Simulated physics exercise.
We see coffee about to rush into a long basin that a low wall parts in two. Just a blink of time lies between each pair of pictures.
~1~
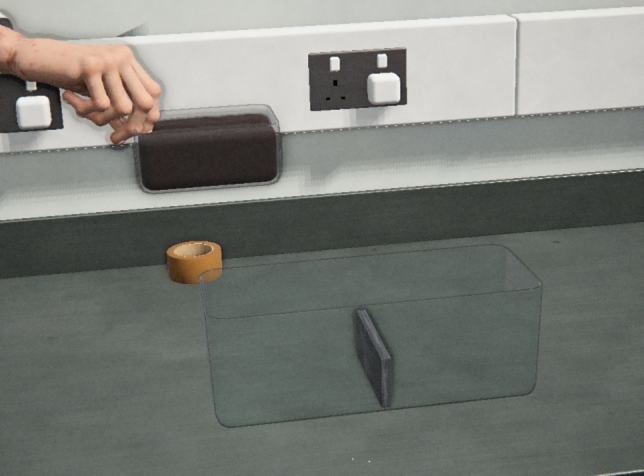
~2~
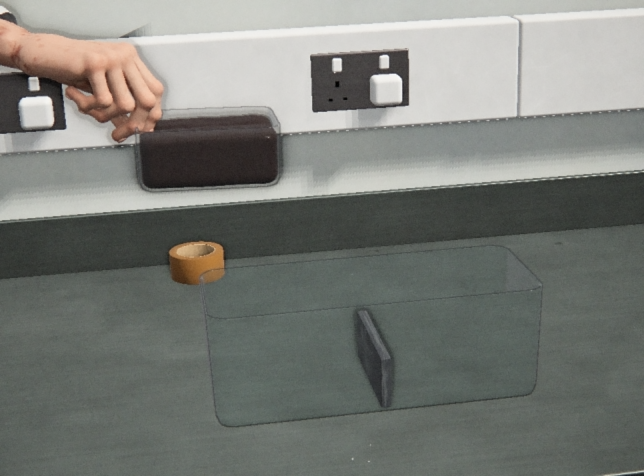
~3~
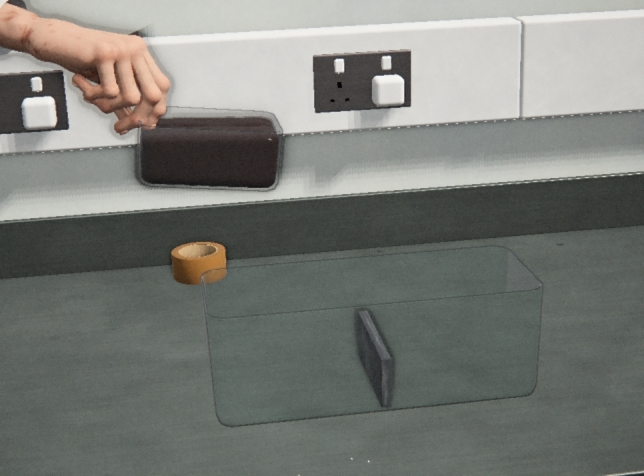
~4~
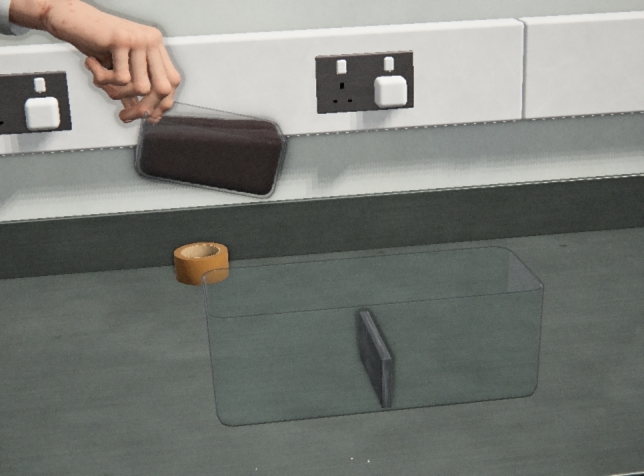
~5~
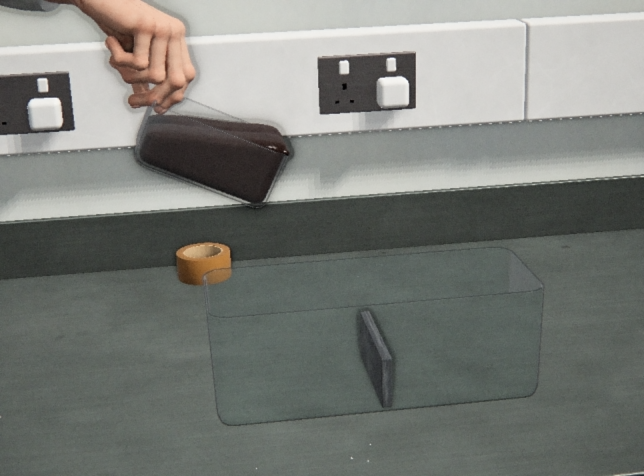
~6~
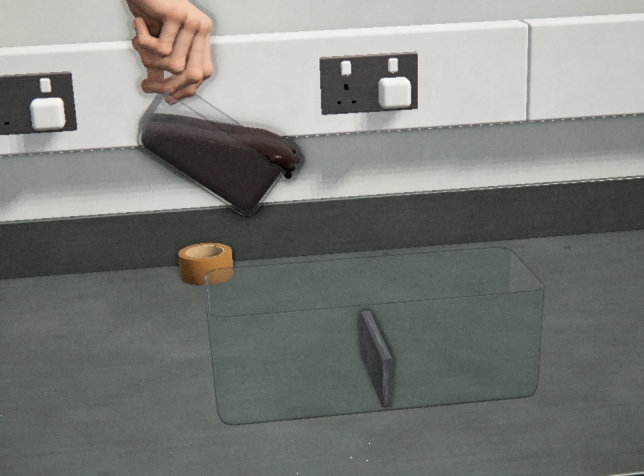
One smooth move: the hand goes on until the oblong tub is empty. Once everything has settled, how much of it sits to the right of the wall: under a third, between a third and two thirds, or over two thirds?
Under a third.
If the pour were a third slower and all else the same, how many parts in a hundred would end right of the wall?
I'd say close to 10 per cent.
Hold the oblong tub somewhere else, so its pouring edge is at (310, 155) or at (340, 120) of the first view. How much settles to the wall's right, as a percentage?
Roughly 25 % the first time and roughly 70 % the second.
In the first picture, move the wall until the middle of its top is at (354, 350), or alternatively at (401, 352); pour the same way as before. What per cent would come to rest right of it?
Try one about 30 %, try two about 20 %.
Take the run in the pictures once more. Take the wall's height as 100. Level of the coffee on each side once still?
About 40 left, about 0 right.
A moment on, the oblong tub is tipped right over and 9 per cent is still to pour, 43 is left of the wall and 0 right of it.
Next, the oblong tub is tipped right over and 1 per cent is still to pour, 87 is left of the wall and 0 right of it.
Then the oblong tub is tipped right over and 0 per cent is still to pour, 87 is left of the wall and 5 right of it.
Later the oblong tub is tipped right over and 0 per cent is still to pour, 87 is left of the wall and 6 right of it.
In the end 87 per cent lies left of the wall, 6 right of it and 7 outside.
